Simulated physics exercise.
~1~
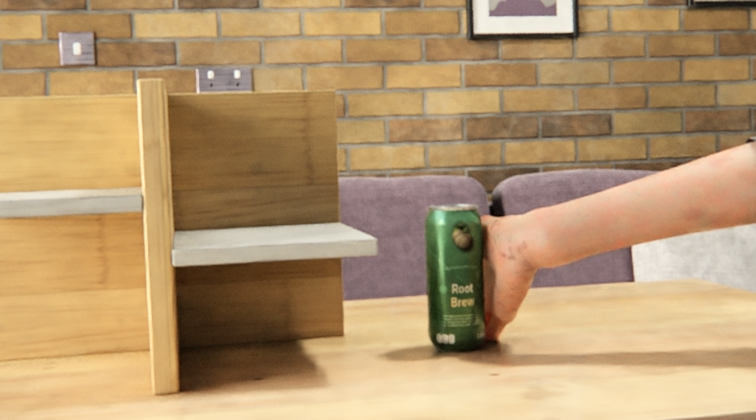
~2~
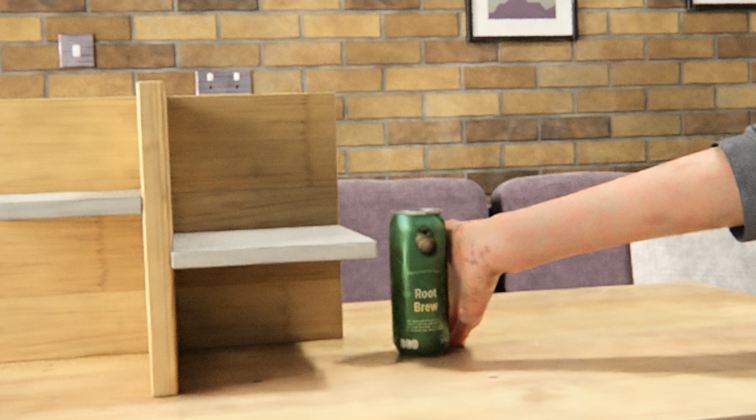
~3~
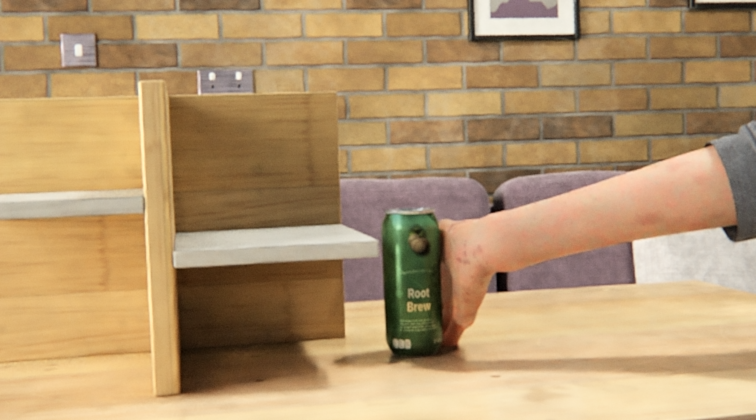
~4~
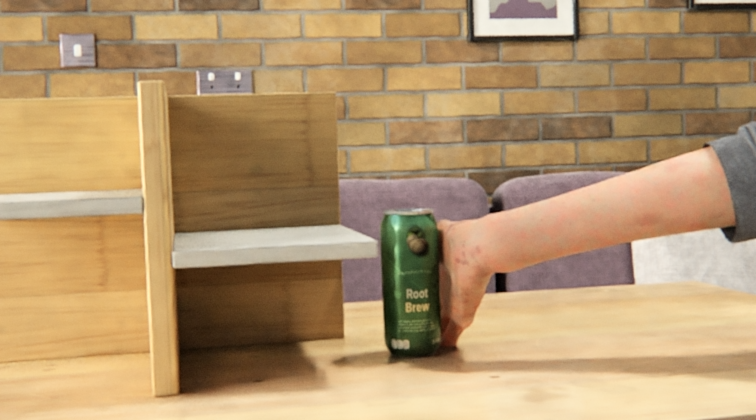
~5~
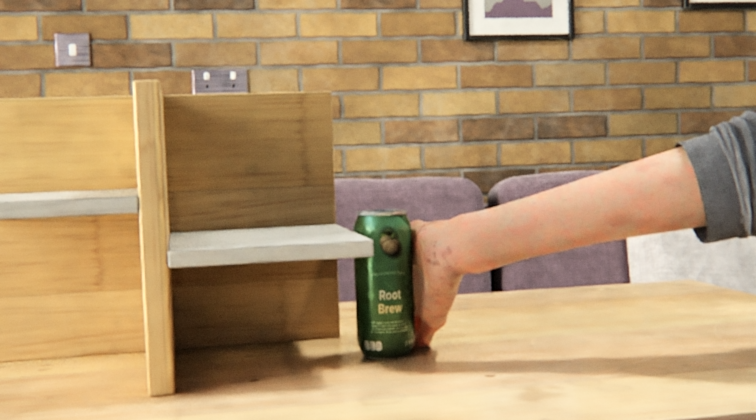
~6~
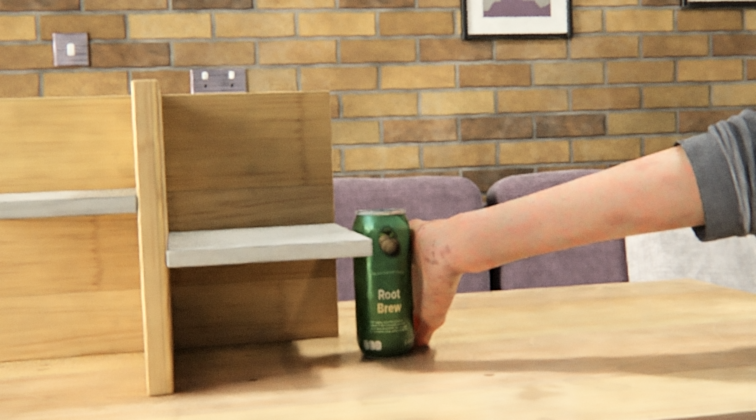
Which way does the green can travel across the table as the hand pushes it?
The green can moves to the left, toward the small wooden rack.
